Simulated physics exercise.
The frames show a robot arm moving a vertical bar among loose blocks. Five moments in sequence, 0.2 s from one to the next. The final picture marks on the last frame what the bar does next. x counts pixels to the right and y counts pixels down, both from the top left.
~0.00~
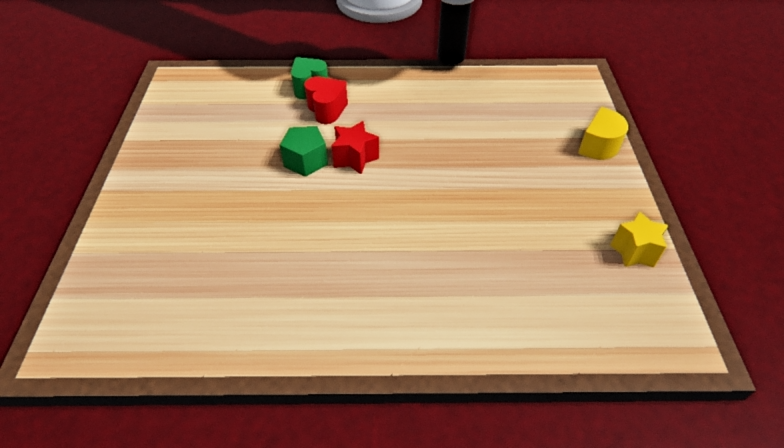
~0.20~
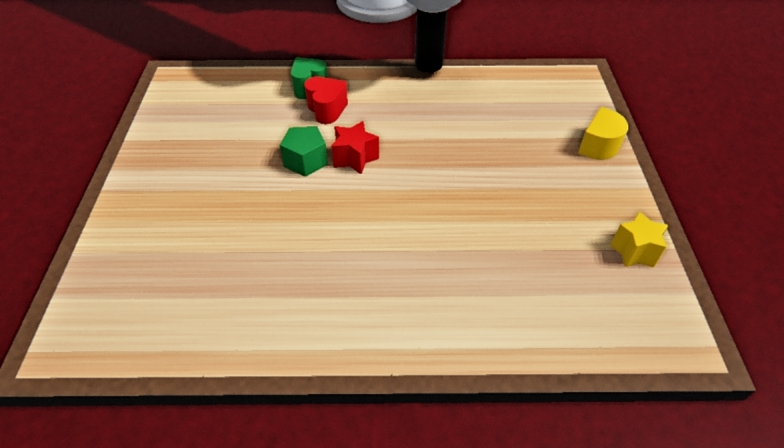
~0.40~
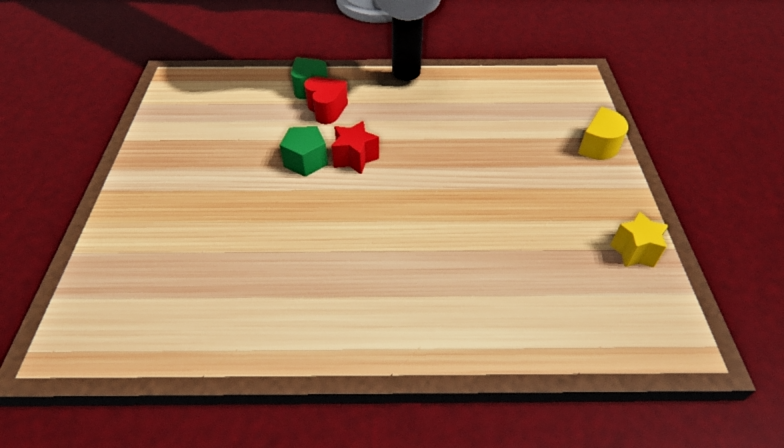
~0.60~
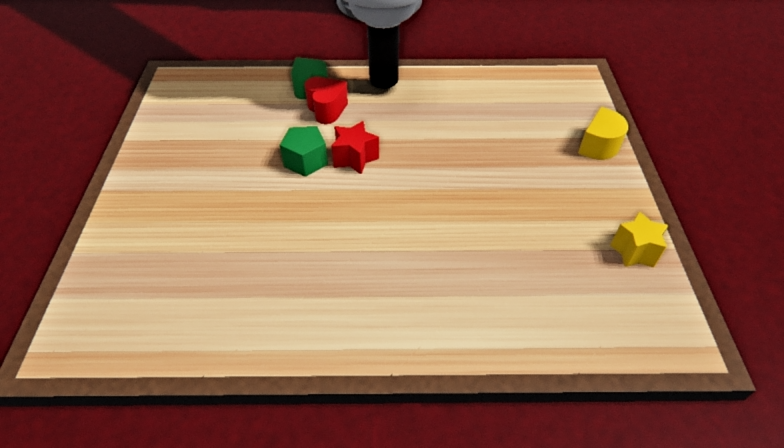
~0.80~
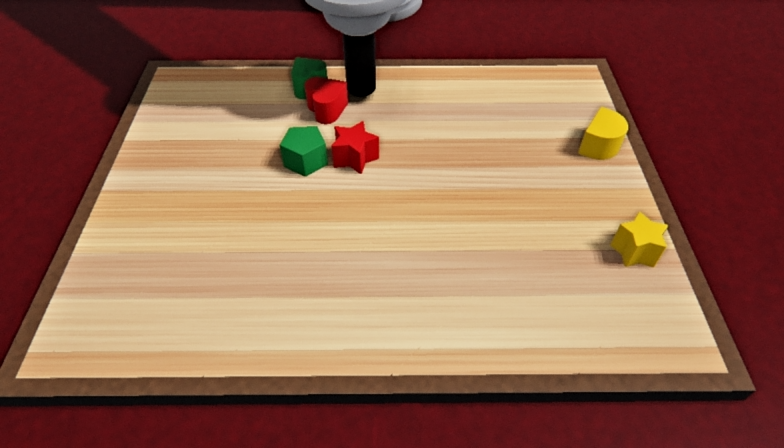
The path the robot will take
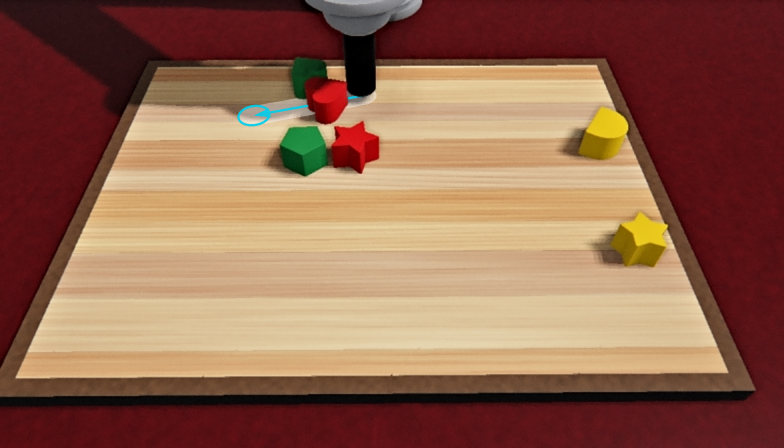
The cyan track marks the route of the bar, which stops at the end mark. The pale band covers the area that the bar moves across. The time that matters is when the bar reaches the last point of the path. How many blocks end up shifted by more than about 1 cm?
It looks like one block will be pushed more than about 1 cm.
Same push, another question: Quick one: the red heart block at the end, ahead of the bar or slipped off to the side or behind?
It slips out to the side or back.
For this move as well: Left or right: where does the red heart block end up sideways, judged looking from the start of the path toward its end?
Left side.
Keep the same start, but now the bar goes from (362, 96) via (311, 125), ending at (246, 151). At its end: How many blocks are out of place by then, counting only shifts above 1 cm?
Most likely one.
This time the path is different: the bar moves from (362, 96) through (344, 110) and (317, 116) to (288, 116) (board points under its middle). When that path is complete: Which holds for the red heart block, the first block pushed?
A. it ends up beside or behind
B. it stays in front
I'll go with B - it stays in front.
The line goes from (362, 96) to (254, 115).
The first path, step by step. One third of the way, bar (326, 95); red heart block (306, 97), turned 15° clockwise.
Two thirds of the way, bar (289, 101); green heart block (303, 66), turned 20° clockwise; red heart block (291, 106), turned 25° anticlockwise.
At the end, bar (252, 108); green five-sided block unmoved; green heart block (303, 66), turned 20° clockwise; red heart block (291, 107), turned 25° anticlockwise.
